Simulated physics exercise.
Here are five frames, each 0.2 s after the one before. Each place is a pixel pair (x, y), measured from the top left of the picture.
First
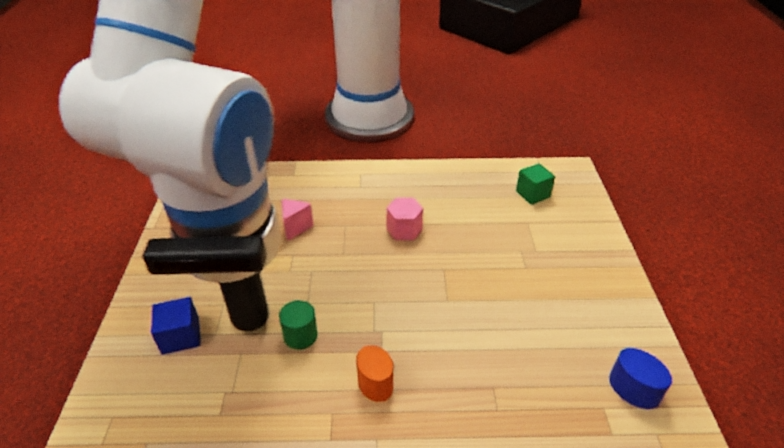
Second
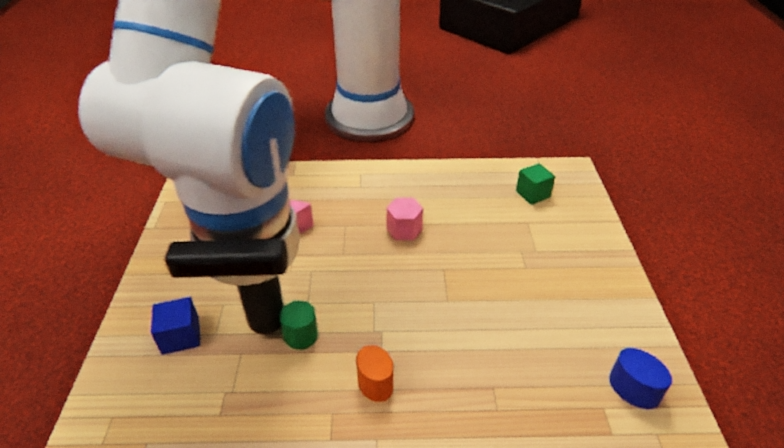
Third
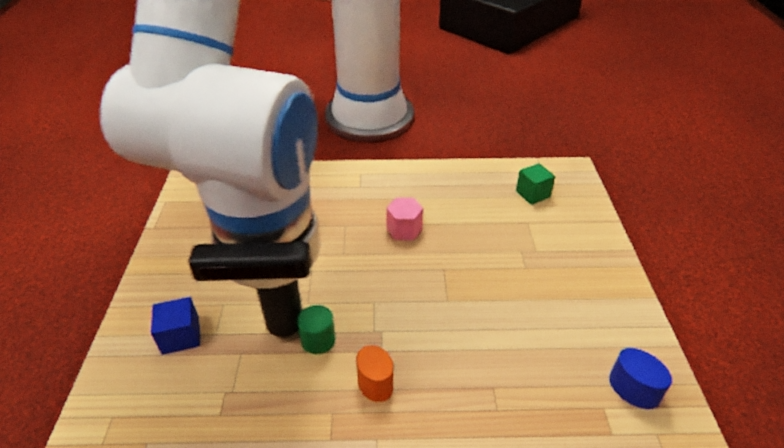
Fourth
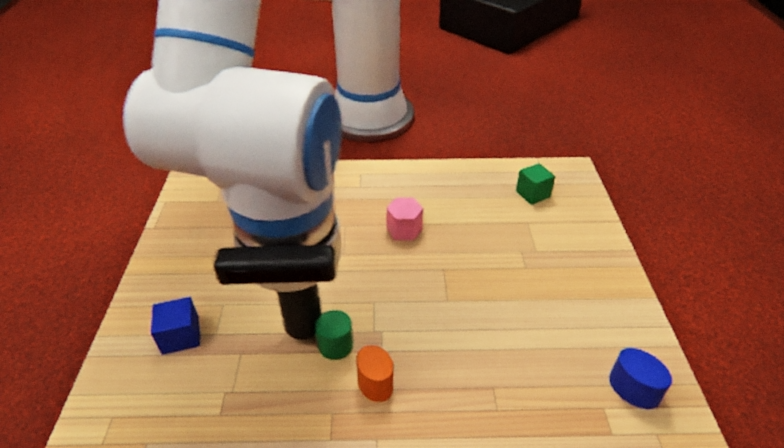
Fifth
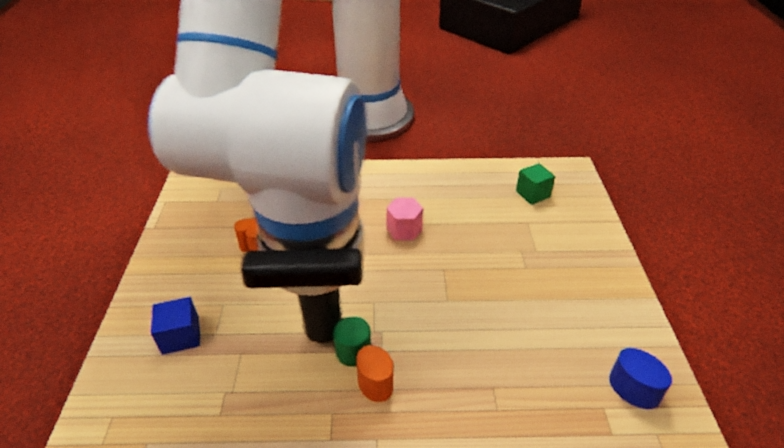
A white robot arm with a black rod moved right across a wooden board scattered with coloured blocks, met the green round block and pushed it right, close up to an orange one.
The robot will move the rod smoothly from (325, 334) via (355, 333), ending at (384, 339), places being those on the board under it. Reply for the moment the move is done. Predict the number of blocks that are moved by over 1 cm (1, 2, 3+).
The push moves two blocks more than 1 cm.
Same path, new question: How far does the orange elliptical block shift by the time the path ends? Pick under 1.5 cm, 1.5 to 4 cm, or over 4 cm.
The 1.5 to 4 cm band.
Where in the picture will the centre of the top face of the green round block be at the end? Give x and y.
The middle of its upper face should be somewhere near (395, 348).
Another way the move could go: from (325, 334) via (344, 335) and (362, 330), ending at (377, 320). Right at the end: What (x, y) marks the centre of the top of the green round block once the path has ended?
At the end it should sit near (378, 336).
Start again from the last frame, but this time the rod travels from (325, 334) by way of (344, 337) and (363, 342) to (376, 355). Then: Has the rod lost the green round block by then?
Answer: No.
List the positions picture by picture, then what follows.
In the first frame, tip of the rod (250, 316), middles of tops, green round block (297, 313), orange elliptical block (375, 362).
In the second frame, rod (267, 319), nothing pushed.
In the third frame, rod (285, 321), green round block (315, 318).
In the fourth frame, rod (304, 324), green round block (333, 324).
In the fifth frame, rod (324, 327), green round block (352, 330), orange elliptical block (375, 362).
What follows on the original path. Halfway along, rod (355, 326); green round block (375, 337); orange elliptical block (380, 372).
At the end, rod (384, 332); green round block (395, 348); orange elliptical block (383, 382), turned 15° clockwise.
